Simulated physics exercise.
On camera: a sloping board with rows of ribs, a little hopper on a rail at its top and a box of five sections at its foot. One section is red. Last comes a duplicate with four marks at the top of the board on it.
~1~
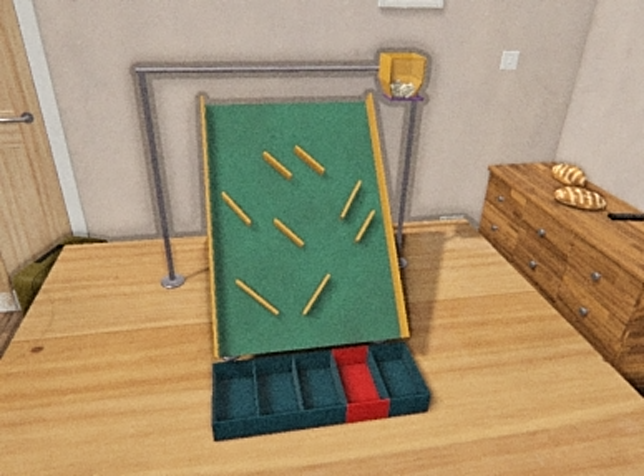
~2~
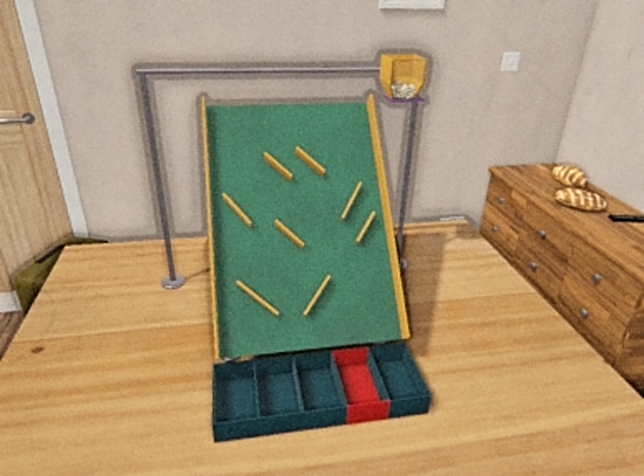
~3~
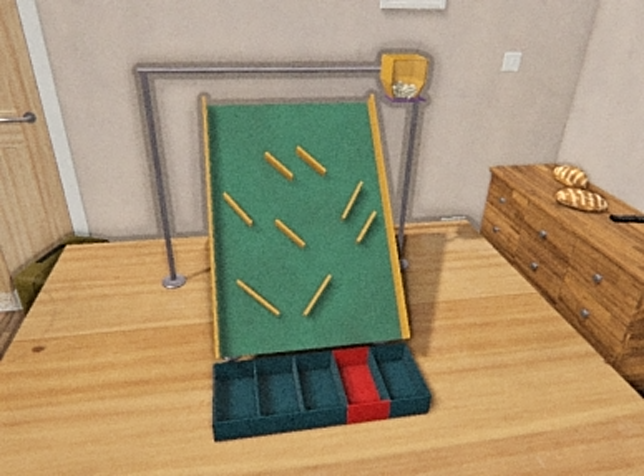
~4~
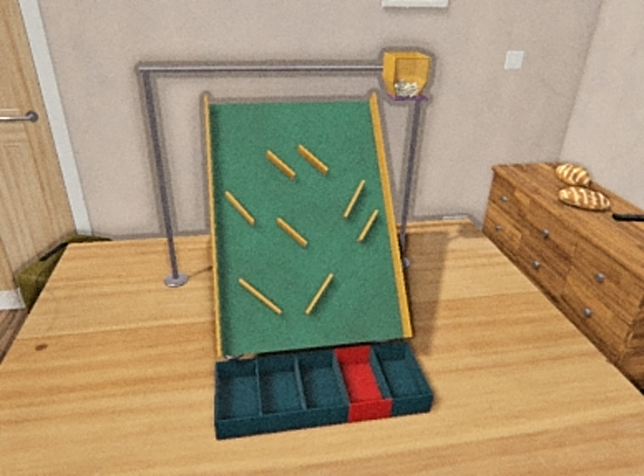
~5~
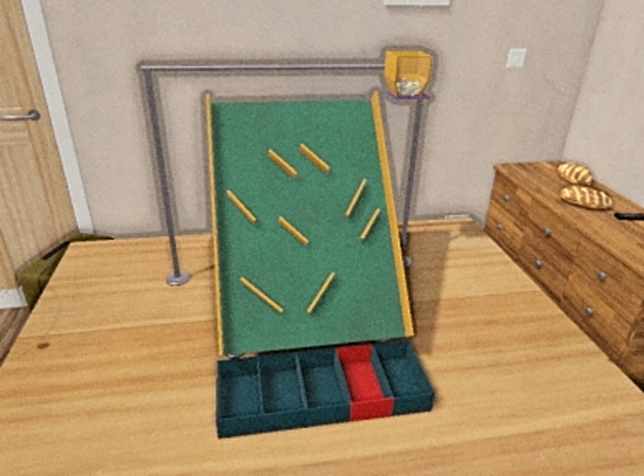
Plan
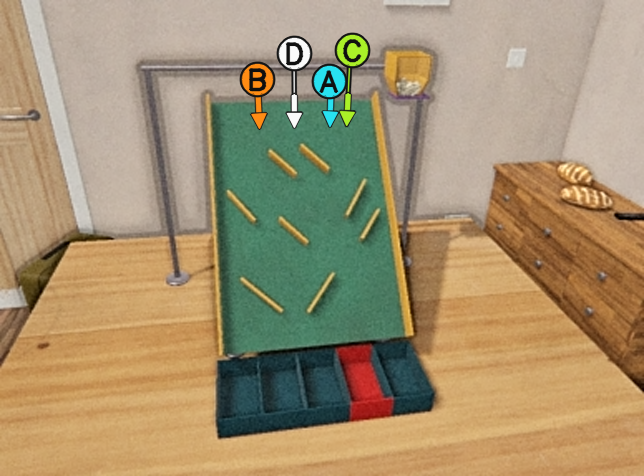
Nothing moved except the view, which shifted very slightly, while a small yellow hopper stayed on its rail above a sloping green board with ribs and a five-section box, one section red.
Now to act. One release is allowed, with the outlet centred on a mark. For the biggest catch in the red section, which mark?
D.
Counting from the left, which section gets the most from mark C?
It is the second one.
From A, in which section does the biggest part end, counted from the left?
The second.
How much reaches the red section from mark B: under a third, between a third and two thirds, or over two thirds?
It is under a third.
On the marked copy, mark A meets the board at (330, 121); mark B meets the board at (259, 122); mark C meets the board at (346, 120); mark D meets the board at (294, 122).
If A is chosen, a small part in the red section, most in other sections, a small part outside the box.
If B is chosen, a small part in the red section, most in other sections, a small part outside the box.
If C is chosen, a stray few in the red section, most in other sections, a small part outside the box.
If D is chosen, about a third in the red section, about half in other sections, a small part outside the box.
